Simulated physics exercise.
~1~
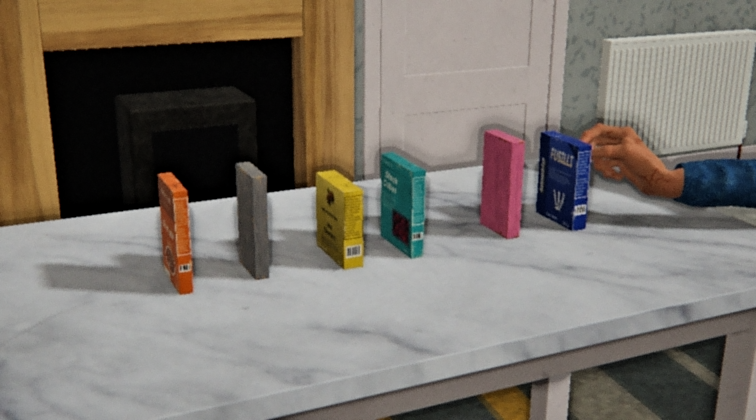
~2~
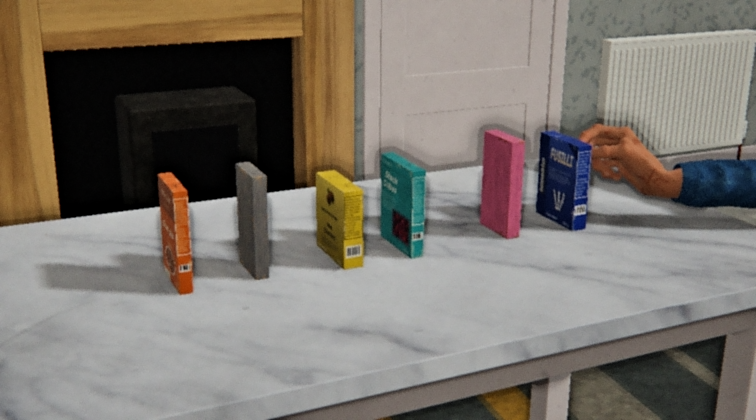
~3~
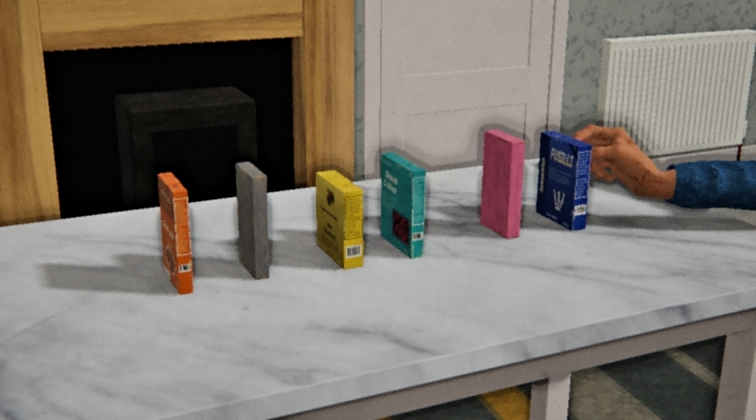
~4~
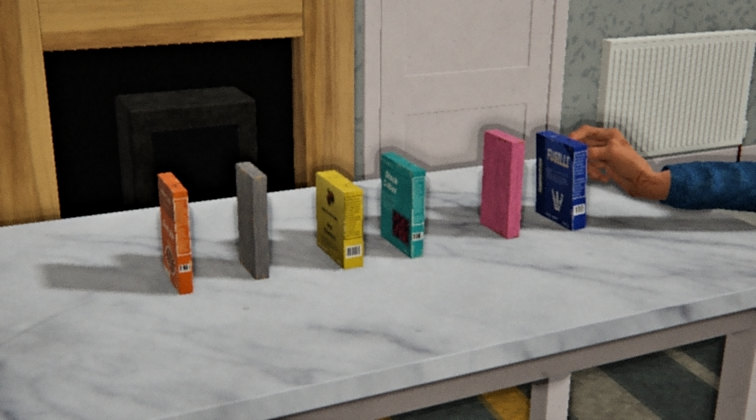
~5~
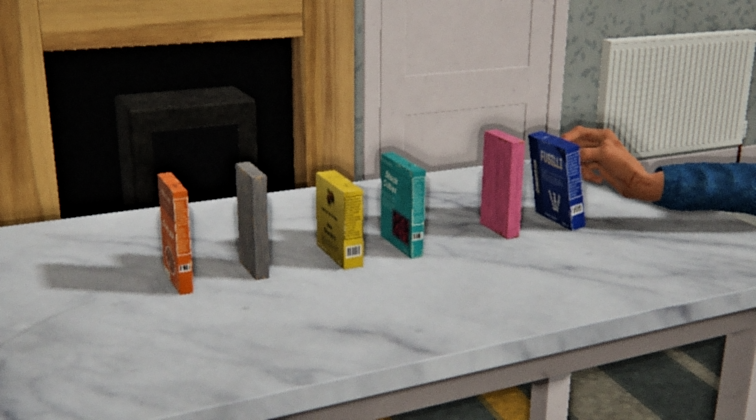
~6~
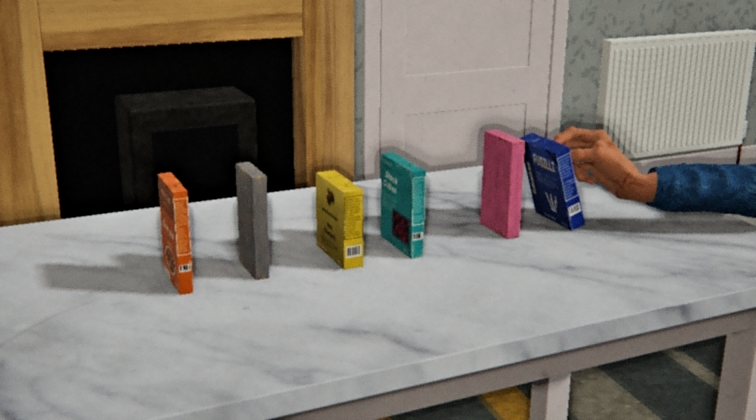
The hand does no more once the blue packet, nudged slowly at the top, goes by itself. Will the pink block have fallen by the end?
Most likely it loses its balance.
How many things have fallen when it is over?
That adds up to 2 in total.
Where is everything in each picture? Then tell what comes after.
In the first frame, pink block (501, 184); grey board (253, 221).
In the second frame, turquoise packet (402, 205); grey board (253, 221).
In the third frame, yellow packet (339, 219); turquoise packet (402, 205).
In the fourth frame, blue packet 4° over; grey board (253, 221); yellow packet (339, 219).
In the fifth frame, blue packet 10° over; turquoise packet (402, 205); grey board (253, 221).
In the sixth frame, blue packet 18° over; pink block (501, 184); yellow packet (339, 219).
Then, 0.40 s past the last view, blue packet 76° over; pink block rocked 60° from its first pose near (459, 207).
Then, 0.50 s past the last view, blue packet 78° over; pink block on its side near (447, 228); turquoise packet rocked 11° from its first pose.
Finally, down or leaning hard on the table, pink block; moved from the start, turquoise packet; the other 2 still in place. Final places as the last picture's camera would see them, pink block near (446, 232).
